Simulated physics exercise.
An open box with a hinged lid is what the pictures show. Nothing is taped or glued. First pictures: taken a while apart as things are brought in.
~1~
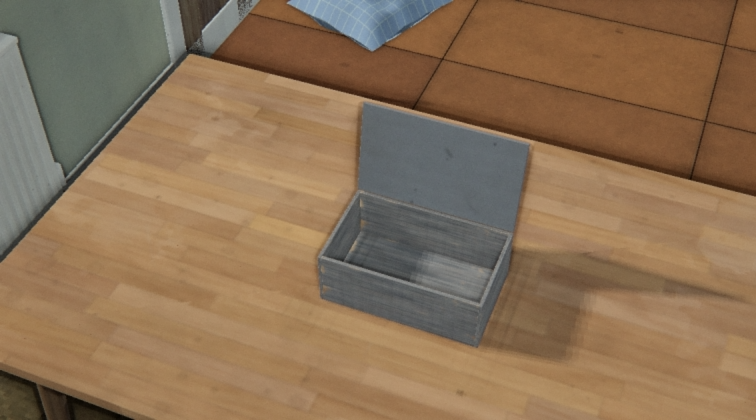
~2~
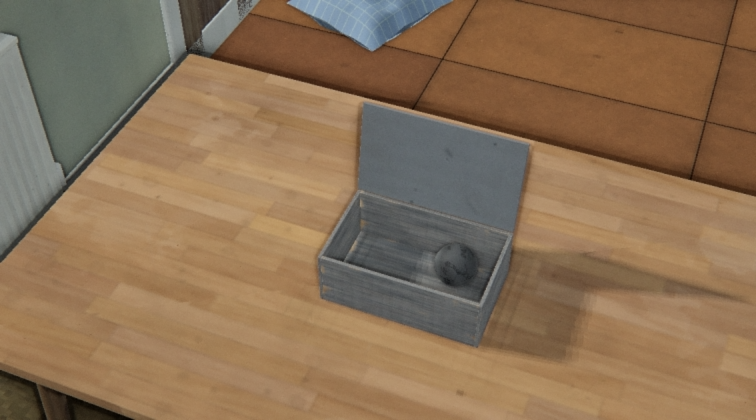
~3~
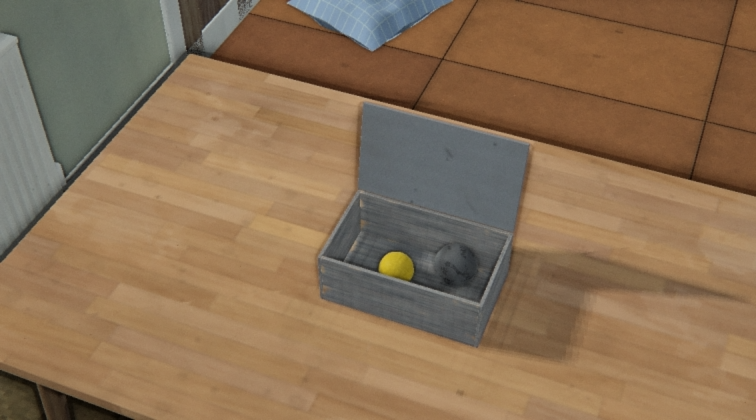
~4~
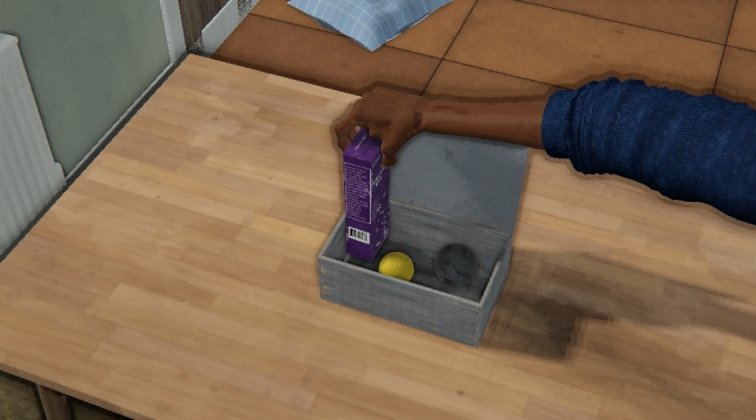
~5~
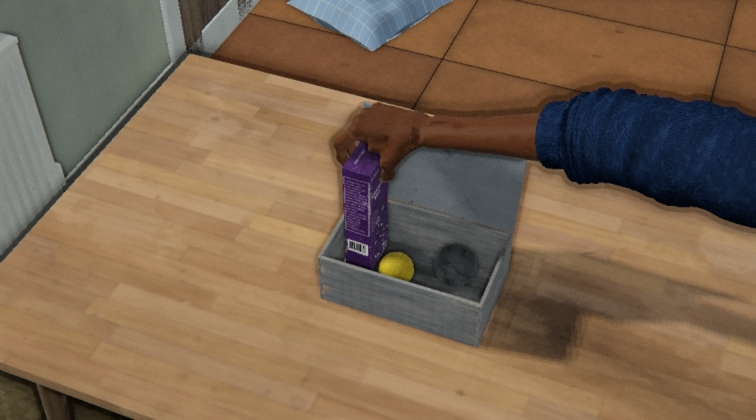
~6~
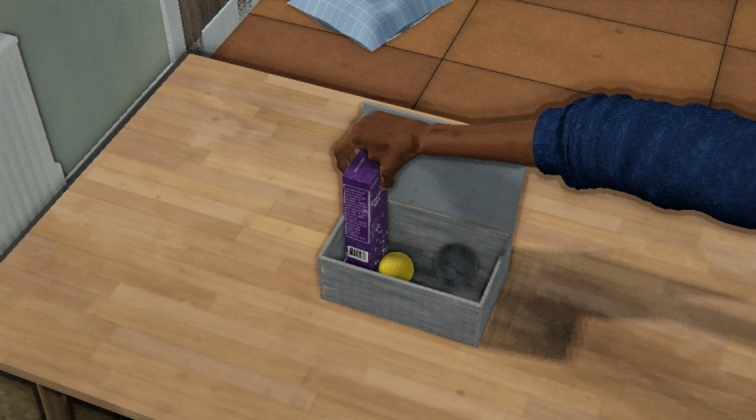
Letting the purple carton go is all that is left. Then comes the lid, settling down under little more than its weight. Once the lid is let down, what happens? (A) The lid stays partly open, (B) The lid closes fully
Option A: The lid stays partly open.
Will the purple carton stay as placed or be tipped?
By the end it has leaned over.
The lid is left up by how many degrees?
Around 30 degrees.
Then, 1.50 s after the last picture, lid 71° above the rim; purple carton tipped 3° from how it was near (365, 218).
Then, 2.10 s after the last picture, lid 35° above the rim; purple carton tipped 34° from how it was near (350, 241).
At rest, lid 29° above the rim; tipped over in the box, purple carton; the other 2 in place. Seen from the same camera at the end, purple carton near (354, 239).
